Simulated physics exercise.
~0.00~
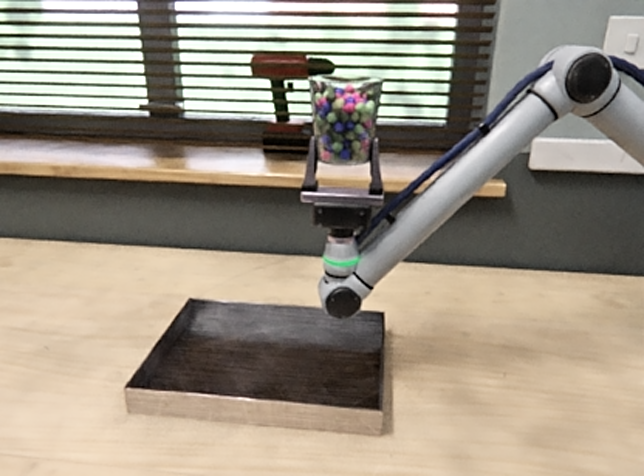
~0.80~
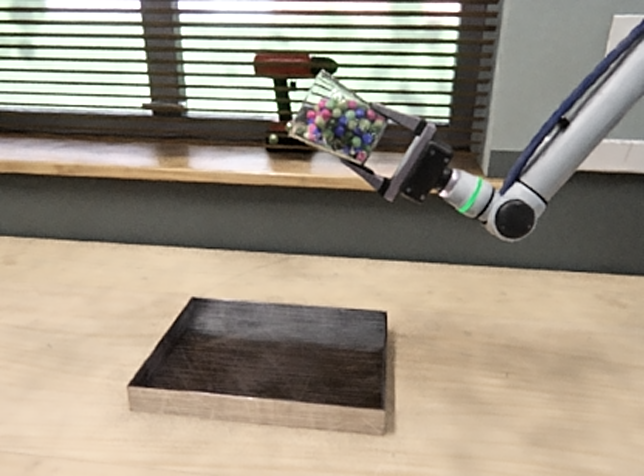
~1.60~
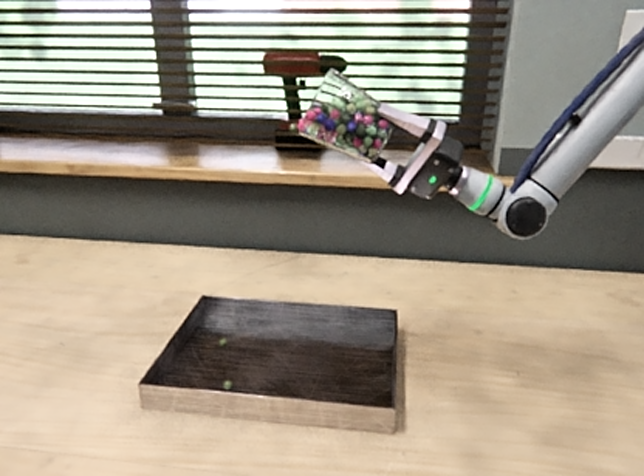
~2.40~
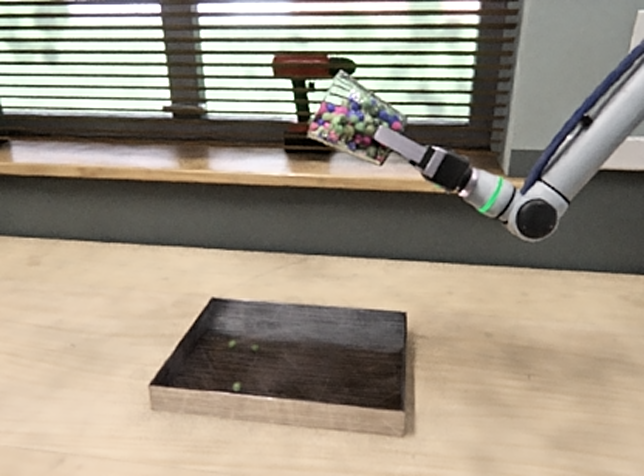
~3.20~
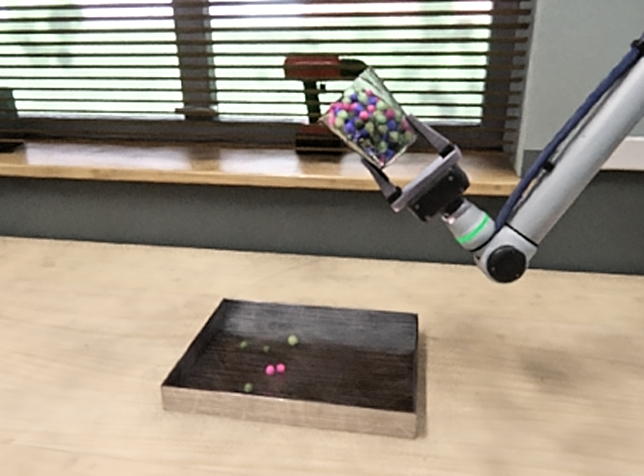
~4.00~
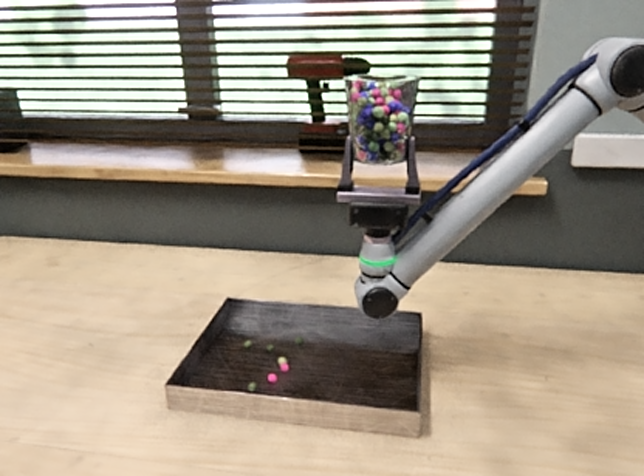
The footage shows a robotic arm tilting a clear cup of colourful round sweets above a dark tray, then twisting it back and forth while a few pieces drop in. The arm finally turns the cup upright, still mostly full, with a small scattering left in the tray.
